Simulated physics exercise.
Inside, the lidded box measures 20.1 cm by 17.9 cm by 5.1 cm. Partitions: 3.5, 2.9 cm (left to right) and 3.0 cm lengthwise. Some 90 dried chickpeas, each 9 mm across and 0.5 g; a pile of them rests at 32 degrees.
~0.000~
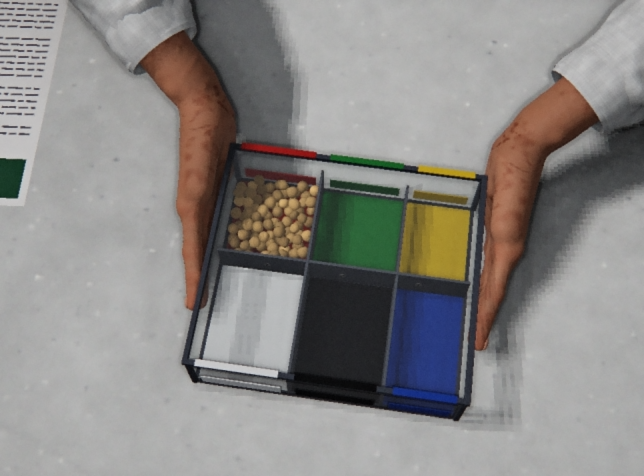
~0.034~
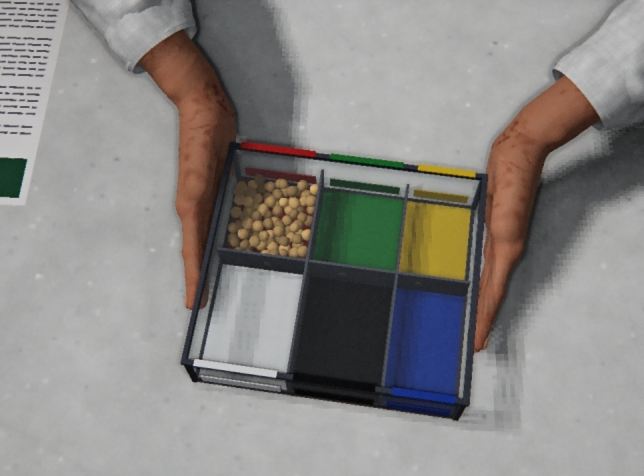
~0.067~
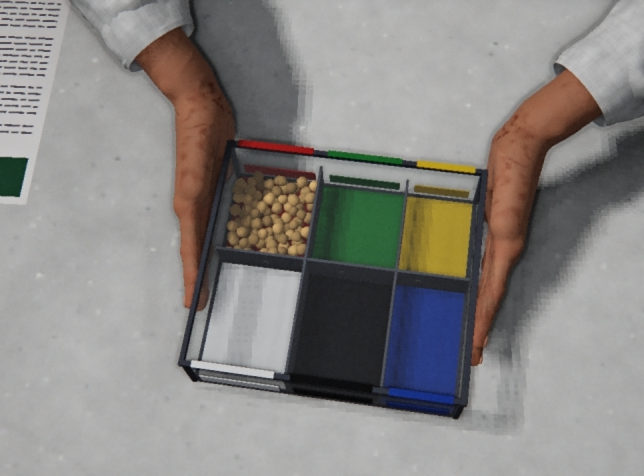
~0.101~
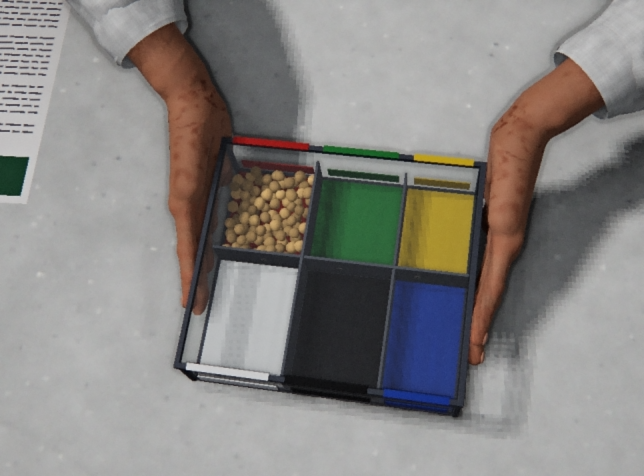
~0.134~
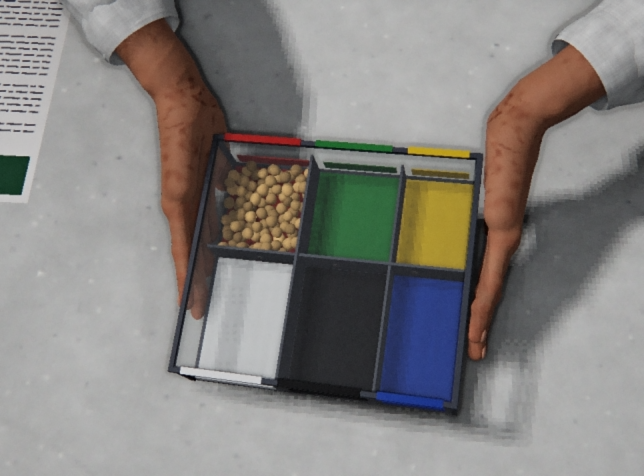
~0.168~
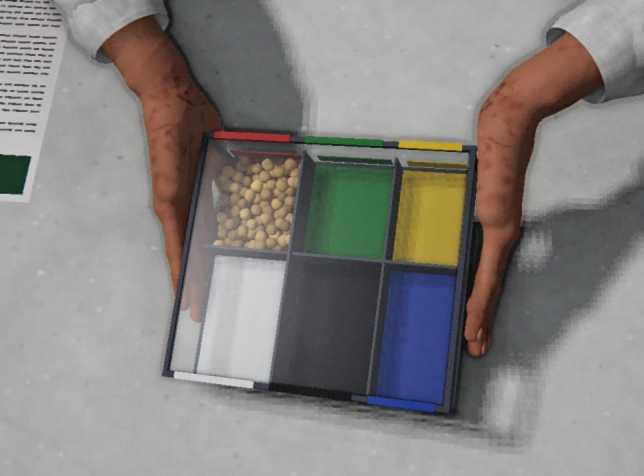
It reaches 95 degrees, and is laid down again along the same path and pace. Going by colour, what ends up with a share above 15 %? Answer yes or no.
Red compartment: Yes; blue compartment: No; green compartment: No; yellow compartment: No; white compartment: Yes; black compartment: No.
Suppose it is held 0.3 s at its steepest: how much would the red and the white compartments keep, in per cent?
Red 70; white 30.
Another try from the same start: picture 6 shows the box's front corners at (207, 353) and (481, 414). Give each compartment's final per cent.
Red 50; blue 20; green 10; yellow 5; white 5; black 15.
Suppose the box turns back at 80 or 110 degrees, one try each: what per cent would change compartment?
About 40 and 50 per cent.
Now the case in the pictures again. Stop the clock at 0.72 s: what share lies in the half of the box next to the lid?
Roughly 60 per cent.
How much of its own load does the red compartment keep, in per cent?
Some 70 per cent.
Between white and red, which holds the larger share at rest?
It is the red one.
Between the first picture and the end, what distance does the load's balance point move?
Roughly 4.5 cm.
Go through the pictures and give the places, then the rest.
Box tilt 0 degrees, front corners at (188, 360) and (465, 400); red 100 %, in the first frame.
Box tilt 1 degrees, front corners at (187, 360) and (464, 400), in the second frame.
Box tilt 3 degrees, front corners at (185, 361) and (462, 400), lowest corner left front, in the third frame.
Box tilt 7 degrees, front corners at (180, 363) and (458, 401), lowest corner left front, in the fourth frame.
Box tilt 12 degrees, front corners at (175, 367) and (452, 403), lowest corner left front, in the fifth frame.
Box tilt 18 degrees, front corners at (169, 371) and (444, 407), lowest corner left front; red 100 %. Its pace works out near 165 degrees a second, in the sixth frame.
Then, at 0.72 s, tilt 95 degrees; red 90 %, white 10 %.
After 1.08 s, tilt 41 degrees; red 70 %, white 30 %.
After 1.54 s, tilt 0 degrees; red 70 %, white 30 %.
At rest (1.9 s), red 70 %, blue 0 %, green 0 %, yellow 0 %, white 30 %, black 0 %.
